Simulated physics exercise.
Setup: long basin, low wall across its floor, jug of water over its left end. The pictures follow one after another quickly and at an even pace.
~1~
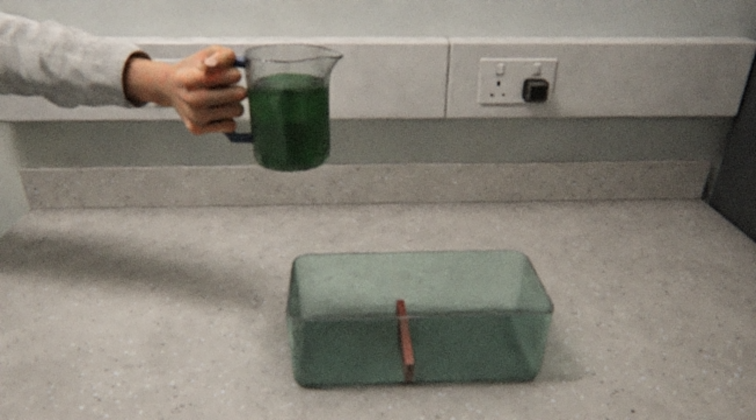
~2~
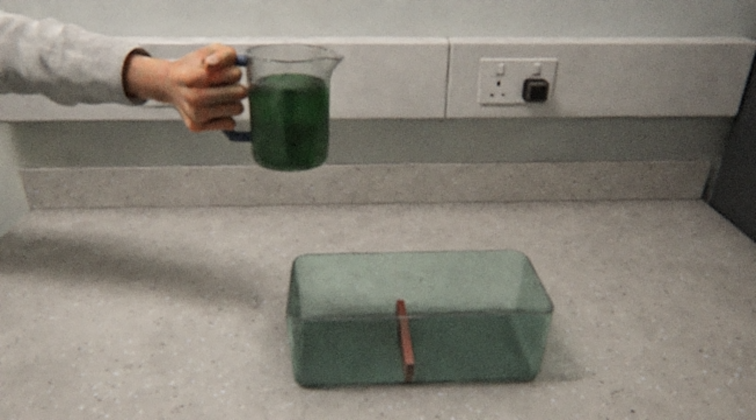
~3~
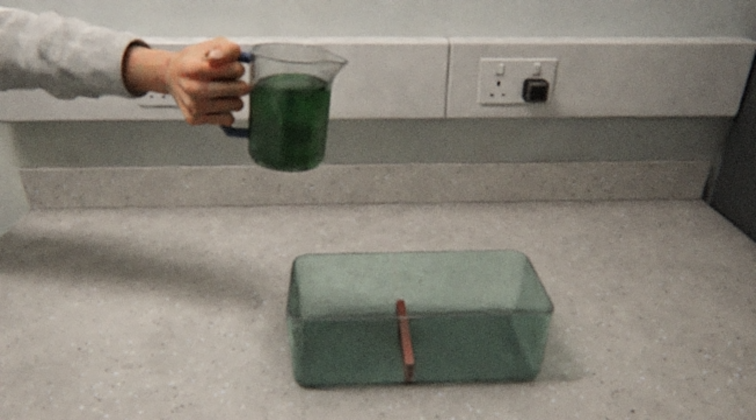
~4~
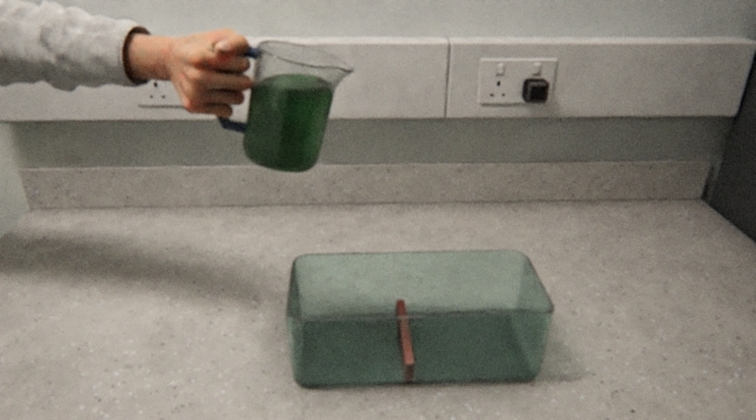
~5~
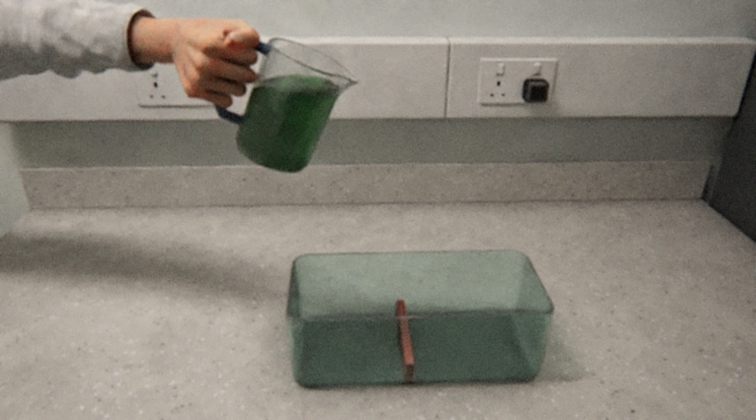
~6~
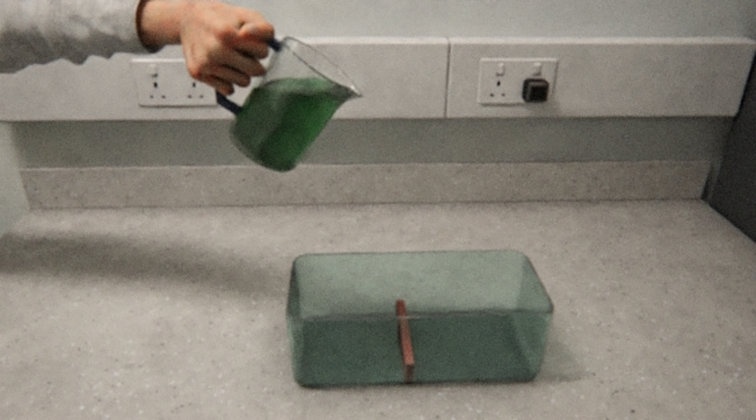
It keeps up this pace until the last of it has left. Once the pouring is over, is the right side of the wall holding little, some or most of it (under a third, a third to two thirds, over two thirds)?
It holds most.
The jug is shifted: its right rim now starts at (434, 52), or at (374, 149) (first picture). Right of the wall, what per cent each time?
Around 70 percent first, around 90 percent second.
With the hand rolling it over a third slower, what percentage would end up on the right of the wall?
About 80 per cent would end up there.
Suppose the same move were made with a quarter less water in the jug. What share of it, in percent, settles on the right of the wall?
Close to 75 per cent.
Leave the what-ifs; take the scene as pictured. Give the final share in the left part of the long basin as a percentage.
Share: Roughly 15 %.
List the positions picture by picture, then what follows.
It leans 0°; its right rim is at (343, 54); the water meets the walls at (251, 81) and (326, 81); the long basin's rim runs from (290, 286) to (539, 280); the wall's top is at (405, 330), in the first frame.
It leans 2°; its right rim is at (344, 56); the water meets the walls at (251, 81) and (327, 81), in the second frame.
It leans 6°; its right rim is at (348, 61); the water meets the walls at (253, 81) and (329, 82), in the third frame.
It leans 14°; its right rim is at (354, 69); the water meets the walls at (255, 83) and (333, 83), in the fourth frame.
It leans 24°; its right rim is at (360, 81); the water meets the walls at (254, 93) and (338, 84), in the fifth frame.
It leans 35°; its right rim is at (364, 95); the water meets the walls at (245, 100) and (351, 89), in the sixth frame.
A moment on, the tilt is 86° and 75 per cent is still to pour, 1 is left of the wall and 1 right of it.
Next, the tilt is 97° and 31 per cent is still to pour, 1 is left of the wall and 33 right of it.
Then the tilt is 97° and 10 per cent is still to pour, 3 is left of the wall and 70 right of it.
Later the tilt is 97° and 3 per cent is still to pour, 8 is left of the wall and 81 right of it.
In the end 13 per cent lies left of the wall, 82 right of it and 5 outside.
